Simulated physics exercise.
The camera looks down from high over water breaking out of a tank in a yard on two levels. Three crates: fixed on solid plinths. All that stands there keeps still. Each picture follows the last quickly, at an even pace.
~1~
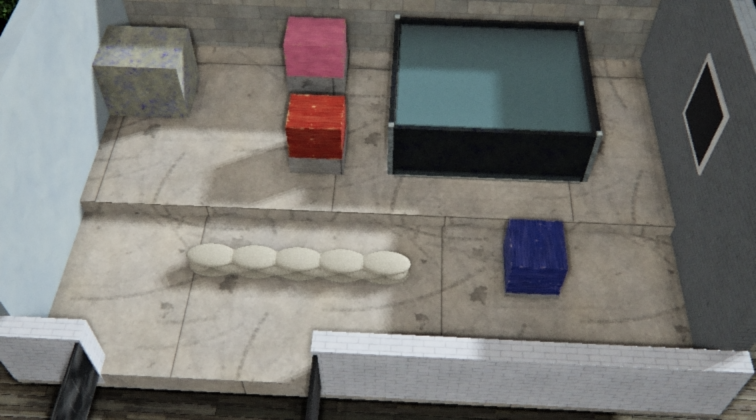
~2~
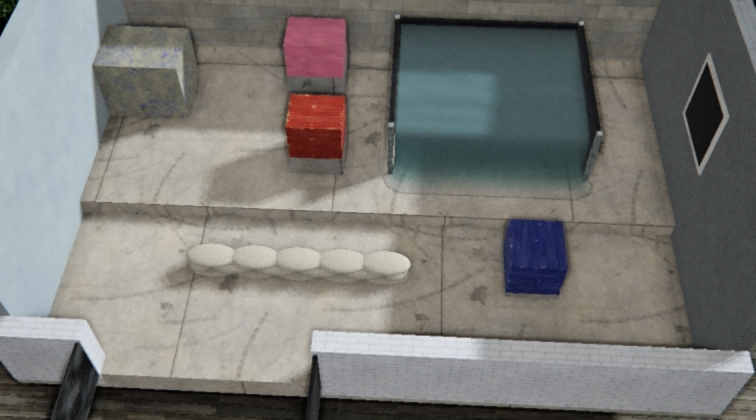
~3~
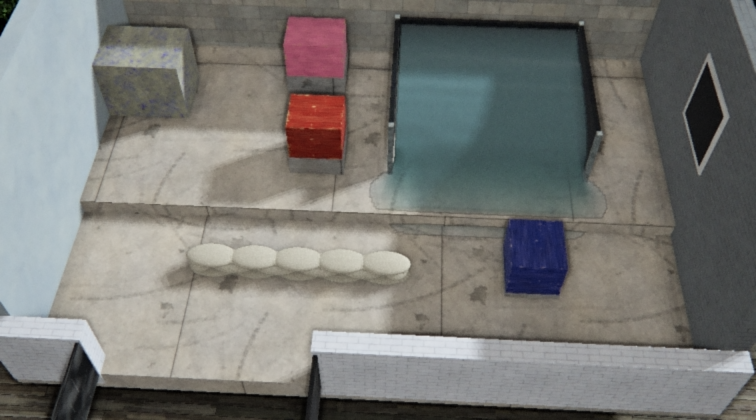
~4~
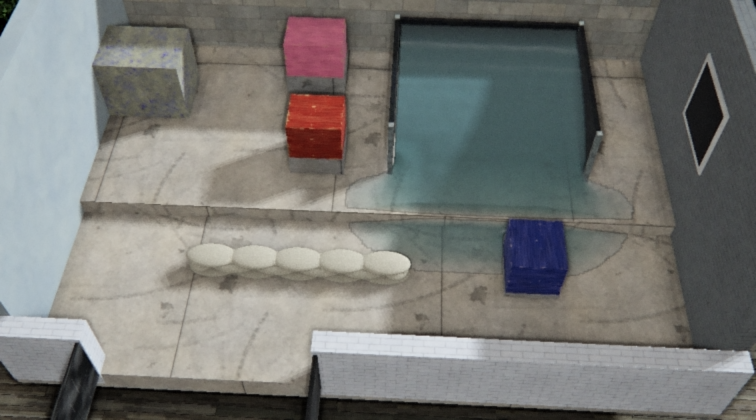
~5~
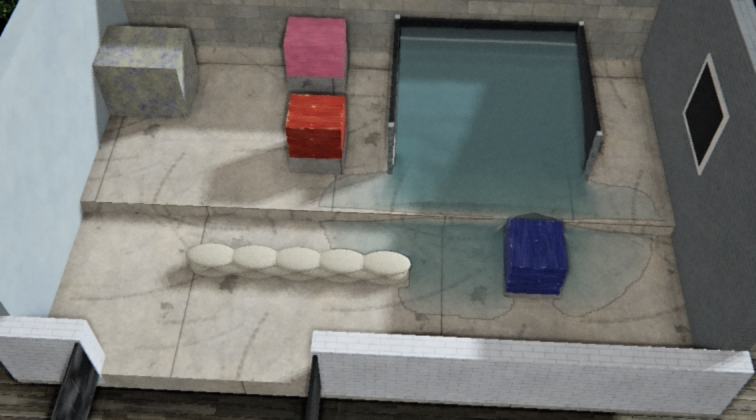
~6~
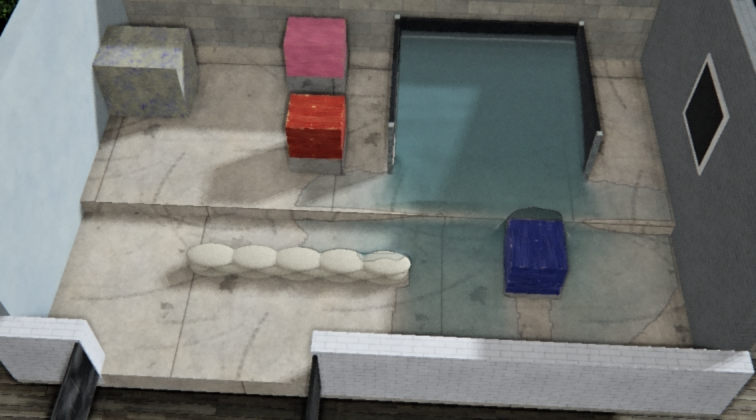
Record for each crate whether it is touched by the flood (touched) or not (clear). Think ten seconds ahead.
Record: Blue crate touched, red crate clear, pink crate clear.
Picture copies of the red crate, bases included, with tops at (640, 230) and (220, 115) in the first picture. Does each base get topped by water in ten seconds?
Taking them in order, the first is flooded and the second is untouched.
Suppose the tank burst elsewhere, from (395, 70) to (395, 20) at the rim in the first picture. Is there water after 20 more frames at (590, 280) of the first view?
I reckon it ends up parched.
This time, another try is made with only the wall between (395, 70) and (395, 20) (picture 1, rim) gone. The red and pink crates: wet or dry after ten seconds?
As I see it, red crate is doused and pink crate is doused.
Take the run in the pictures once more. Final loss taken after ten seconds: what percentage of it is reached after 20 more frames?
My figure is about 5 in a hundred.
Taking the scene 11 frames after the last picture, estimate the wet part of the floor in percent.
That's roughly 55 per cent.
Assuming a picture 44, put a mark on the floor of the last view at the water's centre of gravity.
The balance point is around (391, 261).
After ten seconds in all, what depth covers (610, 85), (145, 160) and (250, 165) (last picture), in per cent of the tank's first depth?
Around 4, 0 and 0 percent, in that order.
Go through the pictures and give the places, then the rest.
Still water in the open tank at (491, 77), in the first picture.
Water pours out at (490, 158) and has run to (391, 184), in the second picture.
Water pours out at (489, 162) and has run to (376, 191), in the third picture.
The front is at (360, 231), out from the gap at (489, 163), in the fourth picture.
Water pours out at (489, 164) and has run to (617, 291), in the fifth picture.
The front is at a hidden place, out from the gap at (489, 164), in the sixth picture.
A moment on, water covers 35 % of the floor; the blue crate water round its plinth, the red crate water round its plinth, the pink crate not reached.
Next, water covers 55 % of the floor; the blue crate water round its plinth, the red crate water round its plinth, the pink crate not reached.
Then, water covers 60 % of the floor; the blue crate water round its plinth, the red crate water round its plinth, the pink crate not reached.
Later, water covers 65 % of the floor; the blue crate water round its plinth, the red crate water round its plinth, the pink crate not reached.
In the end, water covers 70 % of the floor; the blue crate was topped, the red crate stayed above the water, the pink crate stayed above the water.
